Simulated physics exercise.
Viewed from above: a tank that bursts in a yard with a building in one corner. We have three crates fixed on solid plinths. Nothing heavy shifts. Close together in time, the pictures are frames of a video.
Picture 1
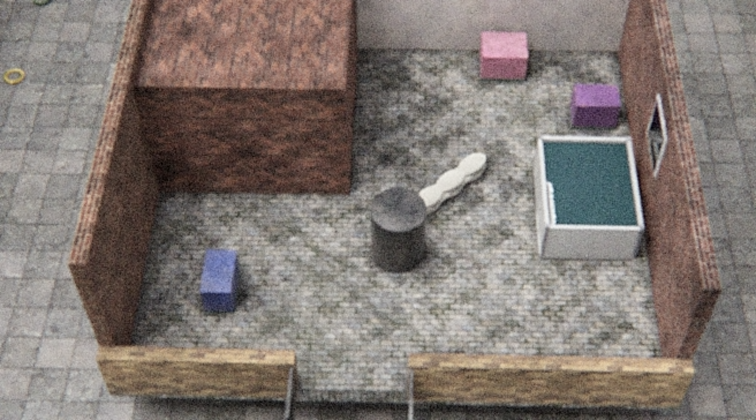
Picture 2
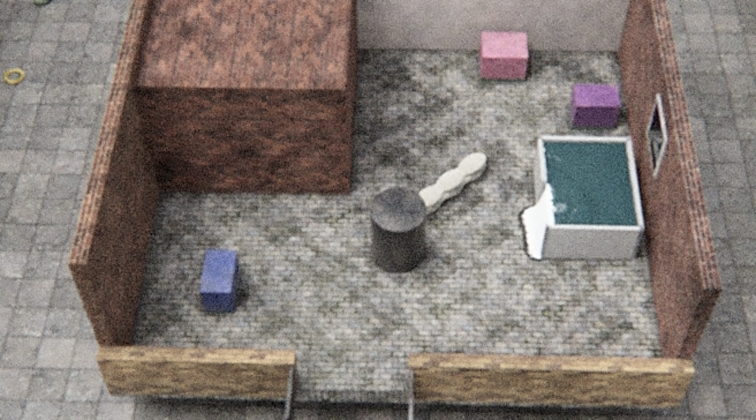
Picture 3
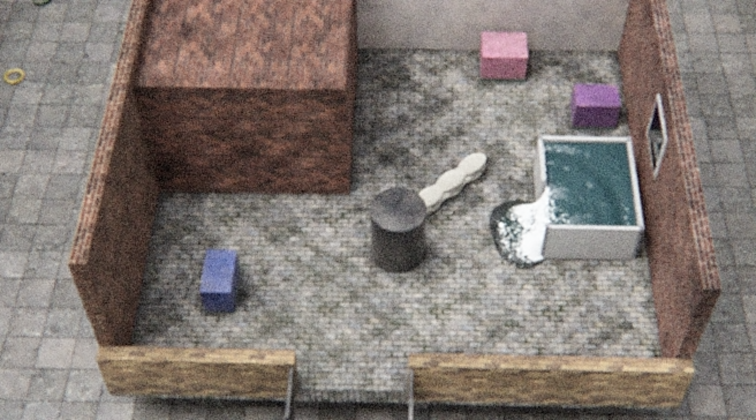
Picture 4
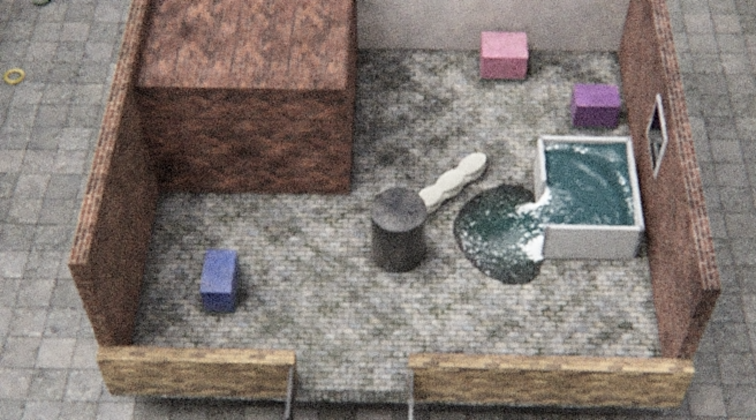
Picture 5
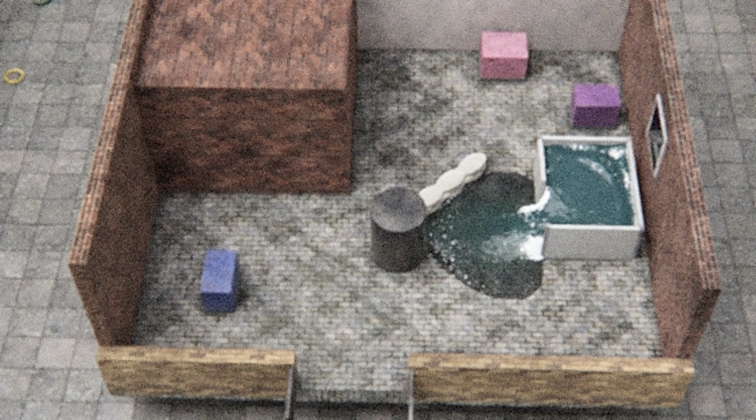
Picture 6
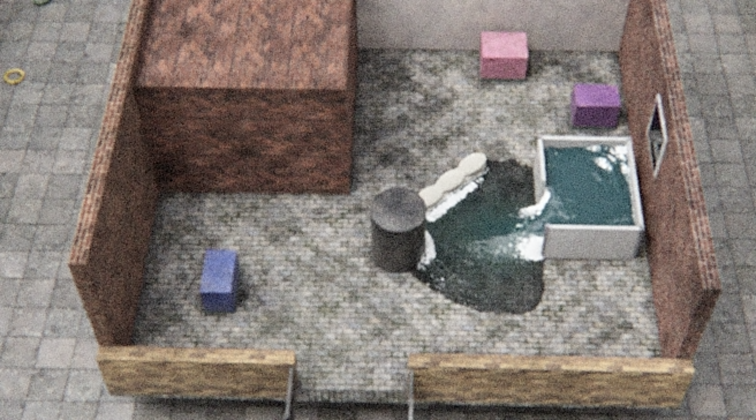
A walled yard with a brick building in one corner had a white tank on the right, and dark green water poured from its left side, spreading across the paving to the gray cylinder.
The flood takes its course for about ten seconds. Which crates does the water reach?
The blue crate will not stay dry, the pink crate will come through untouched, the purple crate will come through untouched.
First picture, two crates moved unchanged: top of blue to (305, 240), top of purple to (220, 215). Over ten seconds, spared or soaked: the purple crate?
The purple crate is flooded.
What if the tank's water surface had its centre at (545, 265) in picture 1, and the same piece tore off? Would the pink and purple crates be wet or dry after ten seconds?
Pink: Not reached; purple: Not reached.
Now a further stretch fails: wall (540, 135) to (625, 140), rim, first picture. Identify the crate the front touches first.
Answer: The purple-painted one.
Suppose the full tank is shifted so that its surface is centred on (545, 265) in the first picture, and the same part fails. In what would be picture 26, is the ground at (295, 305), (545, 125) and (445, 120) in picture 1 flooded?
As listed: Awash, clear, free of water.
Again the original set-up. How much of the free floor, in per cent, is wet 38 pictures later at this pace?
Around 65 percent.
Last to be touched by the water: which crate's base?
Last is the one in pink.
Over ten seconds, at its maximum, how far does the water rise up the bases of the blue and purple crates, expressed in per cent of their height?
Roughly 200 percent, then 60 percent.
A moment on, water covers 20 % of the floor; the blue crate not reached, the pink crate not reached, the purple crate not reached.
Next, water covers 35 % of the floor; the blue crate not reached, the pink crate not reached, the purple crate not reached.
Then, water covers 50 % of the floor; the blue crate water round its plinth, the pink crate not reached, the purple crate water round its plinth.
Later, water covers 65 % of the floor; the blue crate water round its plinth, the pink crate water round its plinth, the purple crate water round its plinth.
In the end, water covers 85 % of the floor; the blue crate was topped, the pink crate stayed above the water, the purple crate stayed above the water.
